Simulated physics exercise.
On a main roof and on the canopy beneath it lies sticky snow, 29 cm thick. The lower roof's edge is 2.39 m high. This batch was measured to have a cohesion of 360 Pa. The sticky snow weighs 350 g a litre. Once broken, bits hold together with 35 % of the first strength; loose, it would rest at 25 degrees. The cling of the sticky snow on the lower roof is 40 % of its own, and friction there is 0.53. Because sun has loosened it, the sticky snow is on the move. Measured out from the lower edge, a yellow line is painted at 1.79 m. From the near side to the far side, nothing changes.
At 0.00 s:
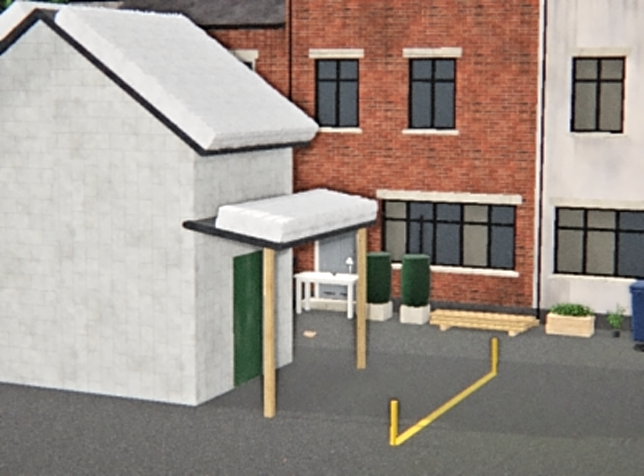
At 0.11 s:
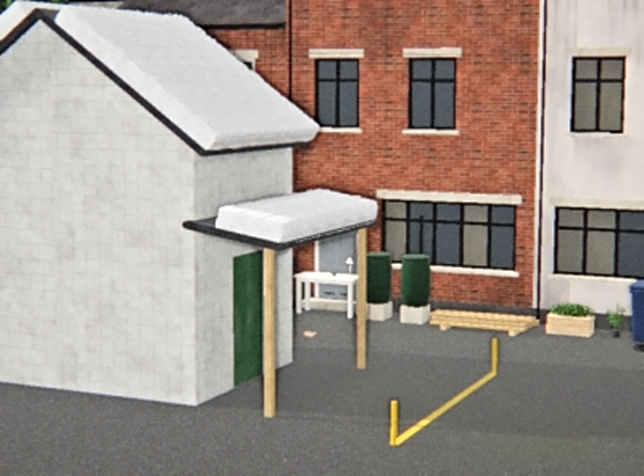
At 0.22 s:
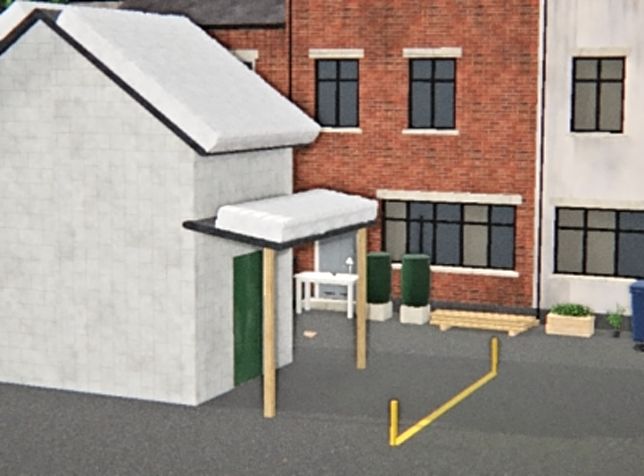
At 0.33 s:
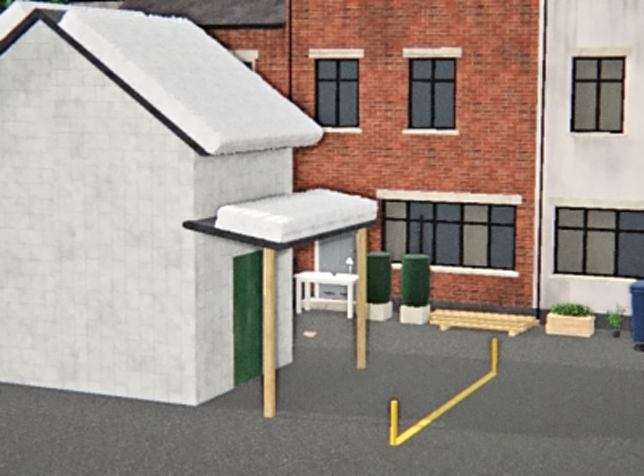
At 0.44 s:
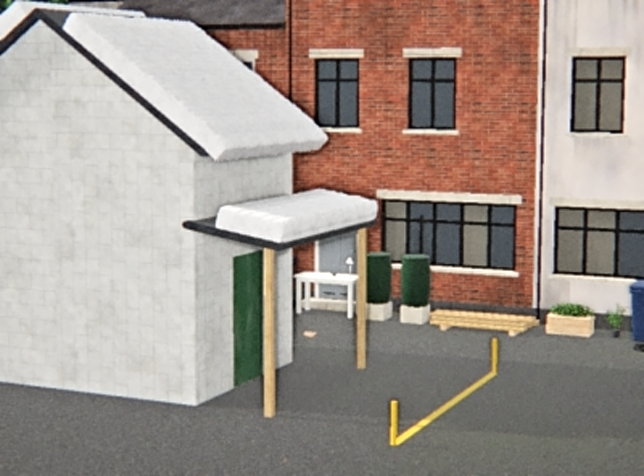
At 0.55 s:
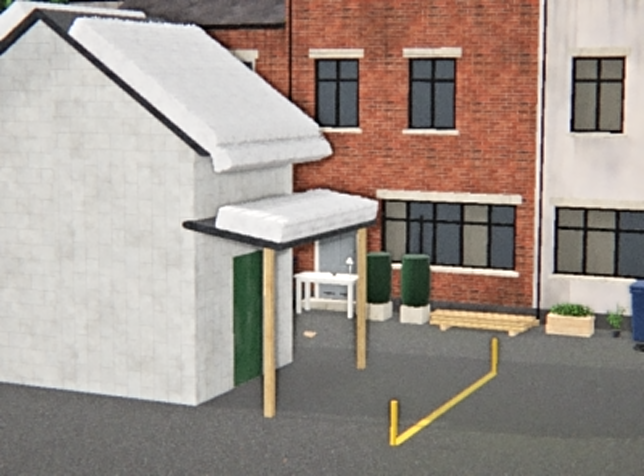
Thick snow slowly sliding down the pitched roof of a pale block building, its front edge overhanging and cracking above a snow-covered canopy.
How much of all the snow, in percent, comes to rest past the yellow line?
Close to 39 percent.
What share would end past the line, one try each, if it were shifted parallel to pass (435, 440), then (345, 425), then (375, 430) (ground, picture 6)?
One by one: 30 in a hundred, 60 in a hundred, 50 in a hundred.
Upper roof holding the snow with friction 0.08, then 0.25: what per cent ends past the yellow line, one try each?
It would be 50 % the first time and 45 % the second.
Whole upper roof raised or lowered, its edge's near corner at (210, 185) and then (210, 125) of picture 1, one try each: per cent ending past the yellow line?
First try 20 %, second try 45 %.
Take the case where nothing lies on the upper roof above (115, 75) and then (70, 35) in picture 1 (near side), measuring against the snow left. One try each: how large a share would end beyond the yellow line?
First try 20 per cent, second try 35 per cent.
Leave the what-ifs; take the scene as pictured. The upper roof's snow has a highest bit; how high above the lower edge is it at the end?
The snow's top stands about 0.5 m above the lower edge.
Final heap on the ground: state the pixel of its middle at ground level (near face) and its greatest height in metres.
Middle near (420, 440); height roughly 0.3 m.
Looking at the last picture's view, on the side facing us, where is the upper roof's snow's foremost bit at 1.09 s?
Roughly at (268, 212).
By 1.09 s, none is below the lower edge and 0 % is past the line.
By 1.73 s, 13 % is below the lower edge and 0 % is past the line.
By 2.36 s, 70 % is below the lower edge and 17 % is past the line.
By 3.00 s, 72 % is below the lower edge and 39 % is past the line.
By 3.60 s, at the end, 73 % is below the lower edge and 39 % is past the line.
